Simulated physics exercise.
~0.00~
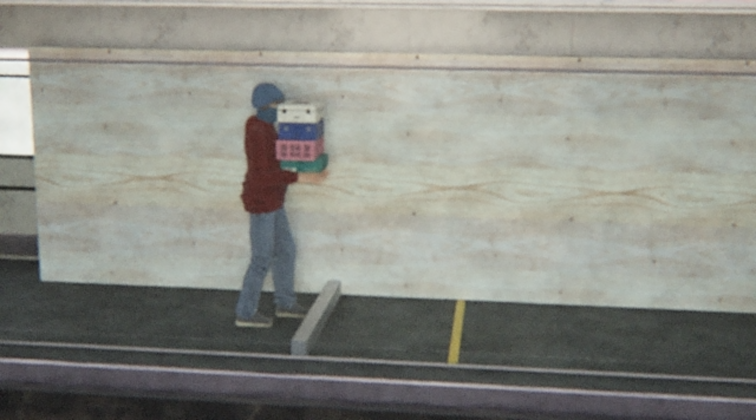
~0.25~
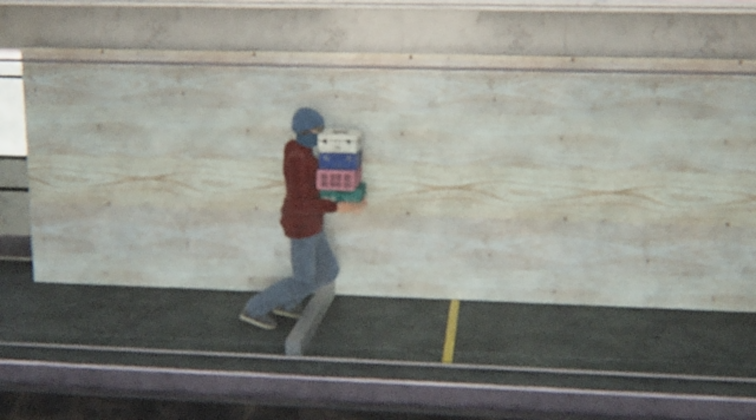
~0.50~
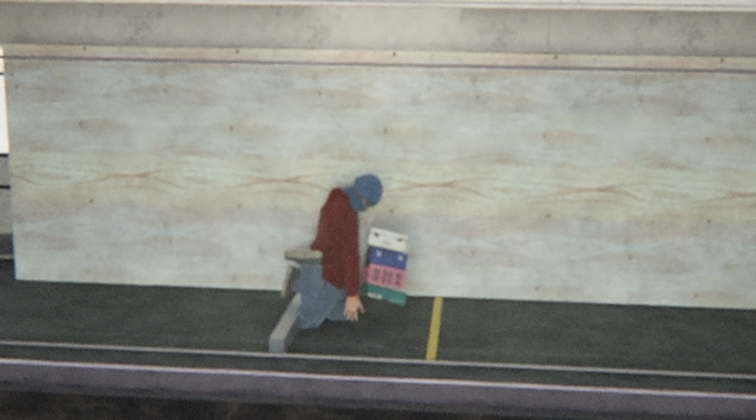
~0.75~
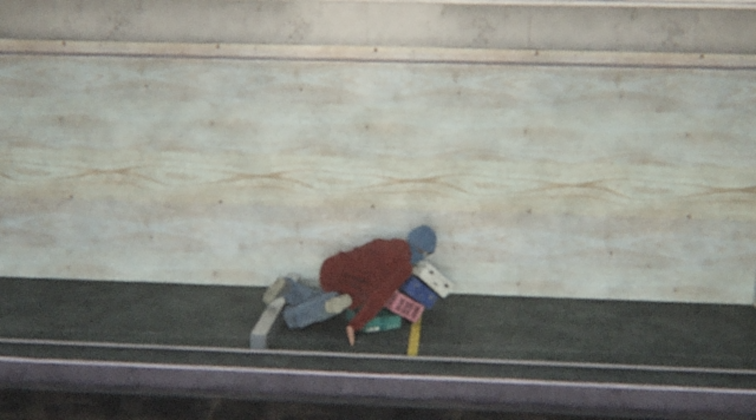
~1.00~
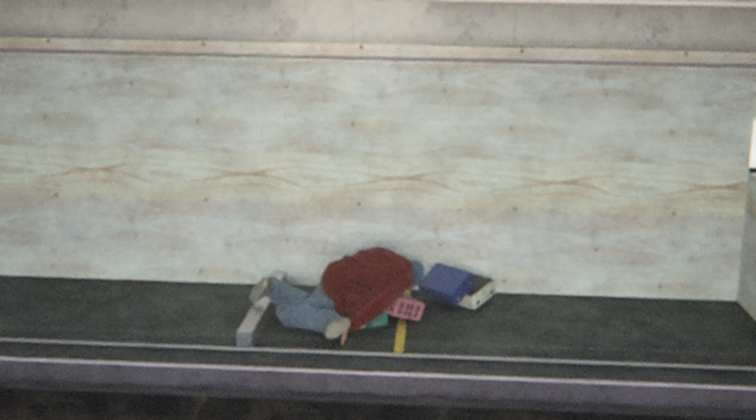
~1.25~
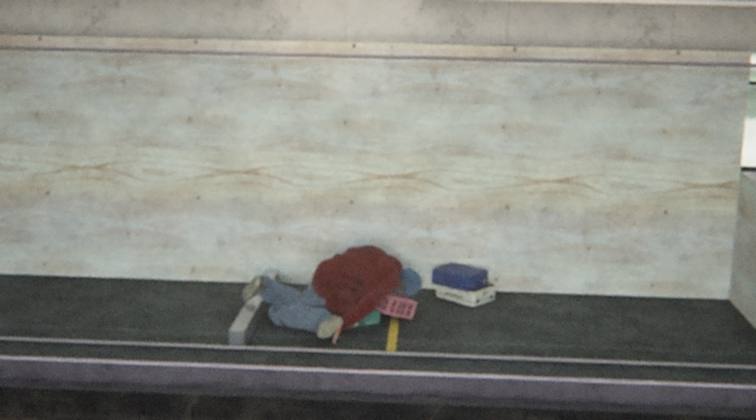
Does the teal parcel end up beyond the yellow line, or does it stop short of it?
The teal parcel stops short of the yellow line, coming to rest on the side nearer the rail.
Tram floor, figure with stacked boxes pitching over a low rail and collapsing, blue and white boxes tumbling past yellow line.
